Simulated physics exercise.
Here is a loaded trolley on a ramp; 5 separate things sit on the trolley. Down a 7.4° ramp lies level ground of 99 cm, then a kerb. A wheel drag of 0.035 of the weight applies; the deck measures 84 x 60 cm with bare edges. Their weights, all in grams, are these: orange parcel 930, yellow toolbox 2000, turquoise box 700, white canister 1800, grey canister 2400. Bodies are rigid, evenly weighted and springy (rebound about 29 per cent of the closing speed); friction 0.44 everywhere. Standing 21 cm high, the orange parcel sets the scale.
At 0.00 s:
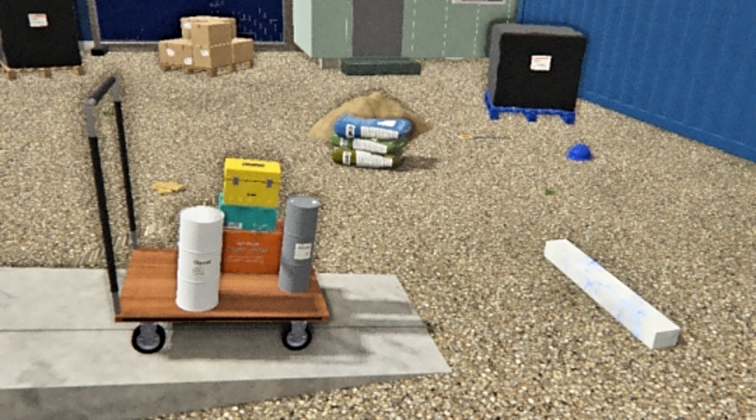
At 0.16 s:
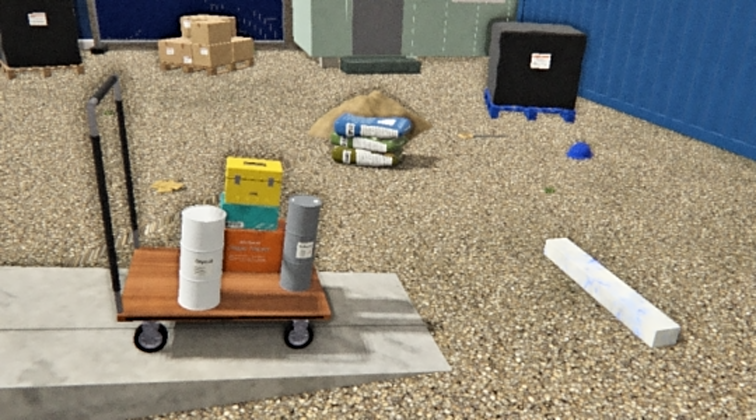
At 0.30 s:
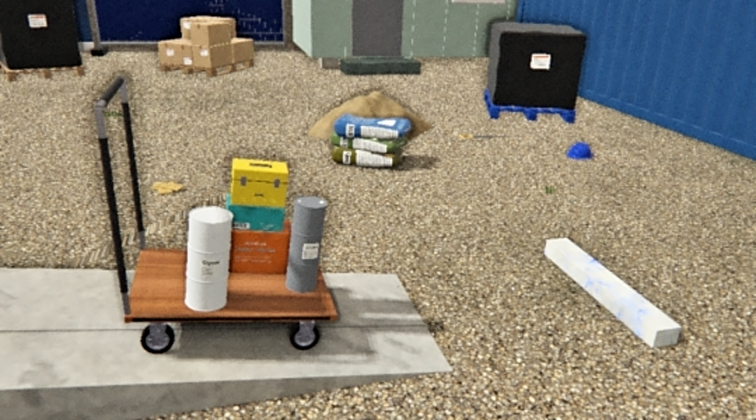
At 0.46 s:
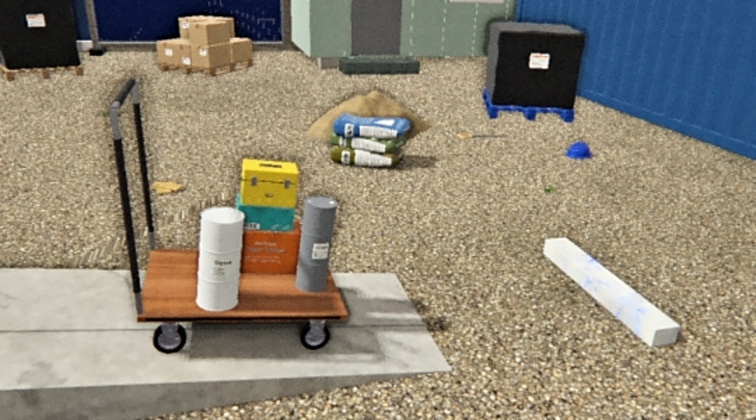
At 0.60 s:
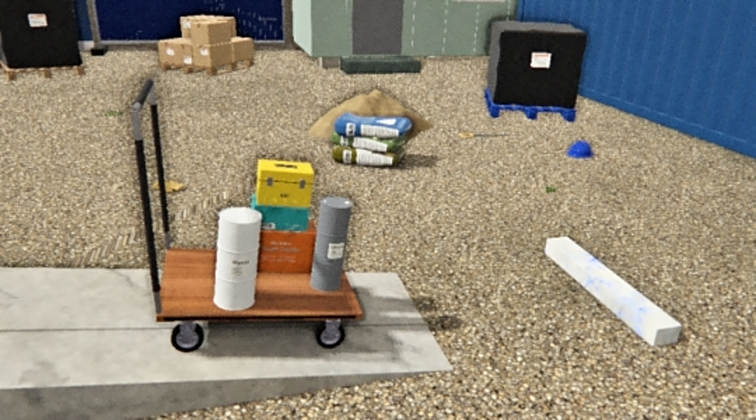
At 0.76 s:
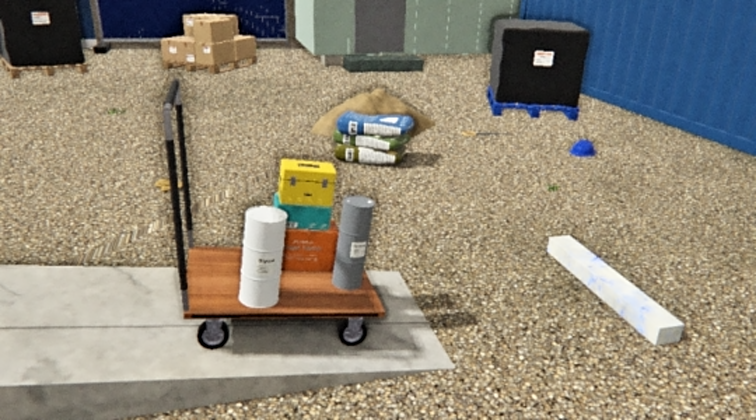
A trolley loaded with boxes and two canisters rolls slowly right along a pale ramp.
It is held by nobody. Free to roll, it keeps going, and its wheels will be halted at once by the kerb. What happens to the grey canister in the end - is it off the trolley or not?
The grey canister ends up off the trolley.
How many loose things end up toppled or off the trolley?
1.
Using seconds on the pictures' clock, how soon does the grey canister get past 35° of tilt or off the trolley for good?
About 2.2 seconds.
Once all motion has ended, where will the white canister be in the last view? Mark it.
Roughly at (561, 249) in the last picture.
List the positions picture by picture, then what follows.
In the first picture, 156 cm to the kerb; grey canister (298, 245); orange parcel (247, 246).
In the second picture, 156 cm to the kerb; turquoise box (249, 212); white canister (202, 258).
In the third picture, 153 cm to the kerb; orange parcel (254, 246); yellow toolbox (259, 183).
In the fourth picture, 148 cm to the kerb; turquoise box (265, 213); white canister (220, 259).
In the fifth picture, 142 cm to the kerb; orange parcel (279, 245); yellow toolbox (284, 184).
In the sixth picture, 133 cm to the kerb; grey canister (353, 243); turquoise box (302, 212).
After 1.46 s, 66 cm to the kerb.
After 2.06 s, trolley at the kerb; grey canister moved 3 cm near (609, 229); white canister moved 3 cm; turquoise box moved 4 cm.
After 2.26 s, trolley at the kerb; grey canister now off the trolley; white canister 10° off its base; yellow toolbox moved 16 cm.
After 2.56 s, trolley at the kerb; white canister 8° off its base; yellow toolbox moved 17 cm; turquoise box moved 13 cm.
In the end (3.7 s), off the trolley, grey canister; not toppled but over 10 cm from the start, yellow toolbox and turquoise box; the other 2 under 10 cm from the start. At the end, from the last picture's camera, grey canister near (658, 271).
